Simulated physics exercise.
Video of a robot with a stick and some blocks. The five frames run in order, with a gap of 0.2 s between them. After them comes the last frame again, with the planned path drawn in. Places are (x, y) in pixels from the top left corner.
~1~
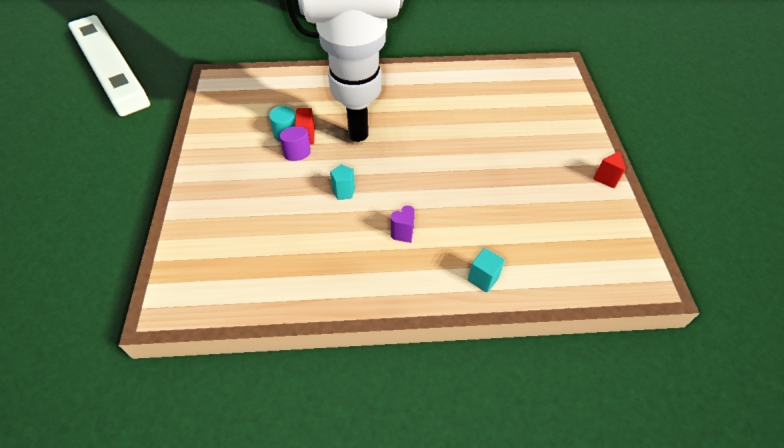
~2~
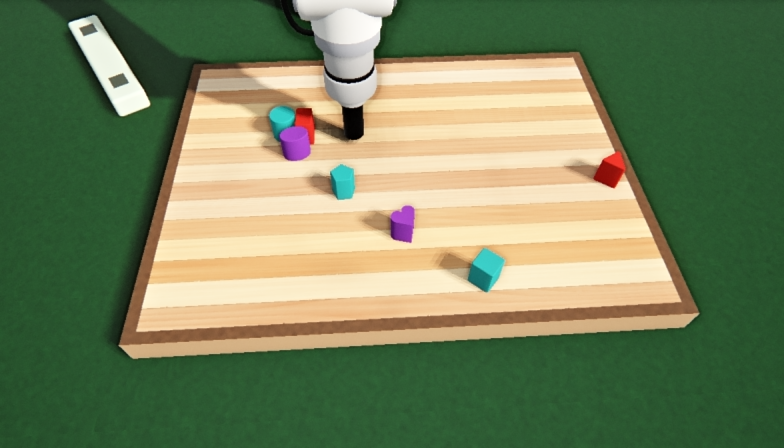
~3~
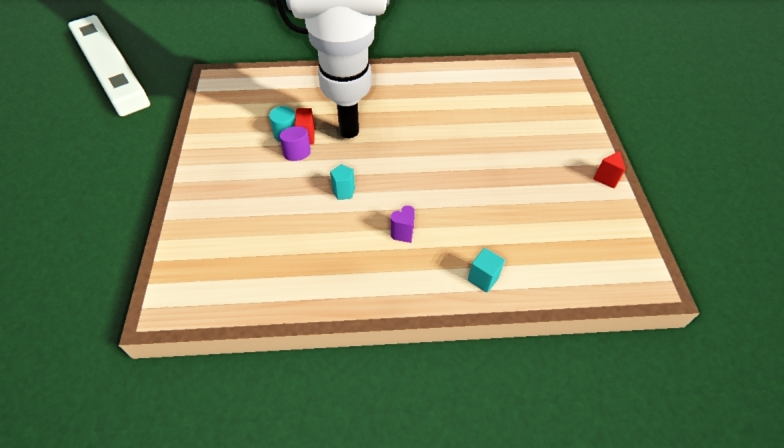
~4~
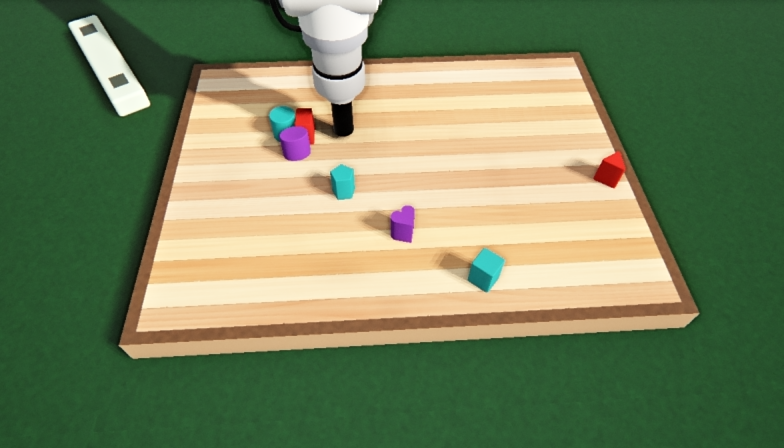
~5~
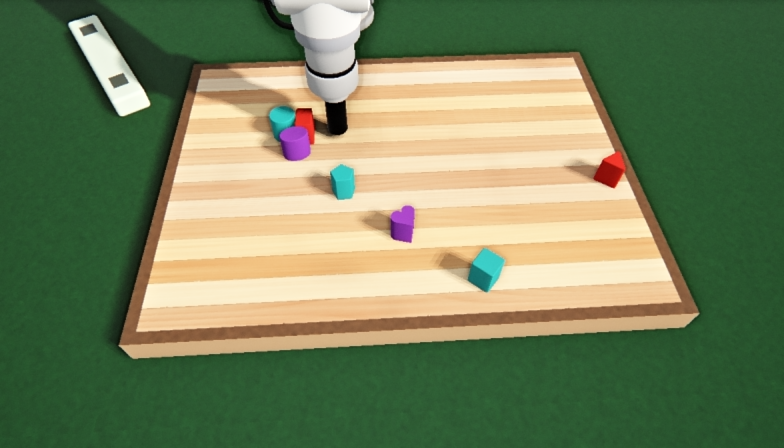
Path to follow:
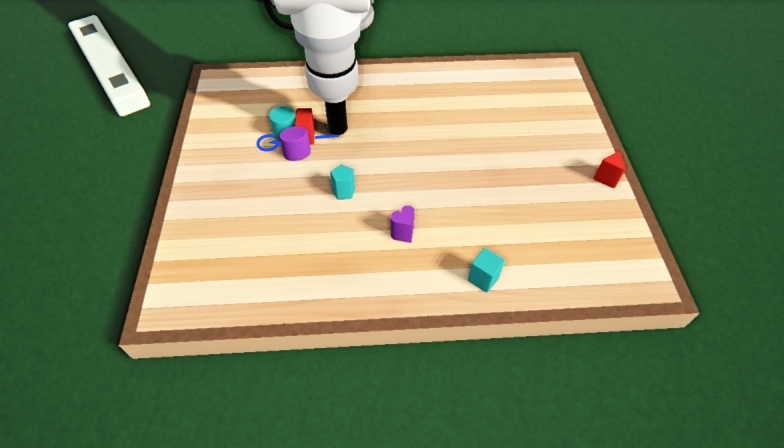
Robot arm with a black-tipped stick moving slightly left above a wooden board, while the turquoise, purple and red blocks stay still.
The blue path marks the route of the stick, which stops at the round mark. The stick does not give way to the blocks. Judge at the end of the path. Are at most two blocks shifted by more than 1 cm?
In short: Yes.
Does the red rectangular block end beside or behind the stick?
In short: No.
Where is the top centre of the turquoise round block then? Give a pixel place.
Final place: (233, 108).
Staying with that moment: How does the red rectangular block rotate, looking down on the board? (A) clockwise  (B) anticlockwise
Choice A: Clockwise.
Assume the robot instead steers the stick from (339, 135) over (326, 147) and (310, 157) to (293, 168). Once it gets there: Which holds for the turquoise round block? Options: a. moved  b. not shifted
The correct letter is b.
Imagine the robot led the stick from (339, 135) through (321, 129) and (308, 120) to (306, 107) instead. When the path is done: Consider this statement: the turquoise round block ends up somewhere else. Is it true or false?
The statement is true.
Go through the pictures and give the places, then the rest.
In the first frame, tip of the stick at (359, 135), middles of tops, turquoise round block at (282, 114), purple oval at (293, 133), red rectangular block at (303, 116).
In the second frame, stick at (354, 133), nothing pushed.
In the third frame, stick at (349, 132), nothing pushed.
In the fourth frame, stick at (344, 130), nothing pushed.
In the fifth frame, stick at (338, 129), turquoise round block at (282, 114), purple oval at (293, 133), red rectangular block at (303, 116).
The line goes straight from (339, 135) to (268, 143).
What follows on the original path. One third of the way, stick at (314, 131); turquoise round block at (274, 113); red rectangular block at (294, 115), turned 20° clockwise.
Two thirds of the way, stick at (289, 134); turquoise round block at (251, 111); red rectangular block at (269, 117), turned 25° clockwise.
At the end, stick at (266, 136); turquoise round block at (233, 108); purple oval unmoved; red rectangular block at (245, 118), turned 35° clockwise.
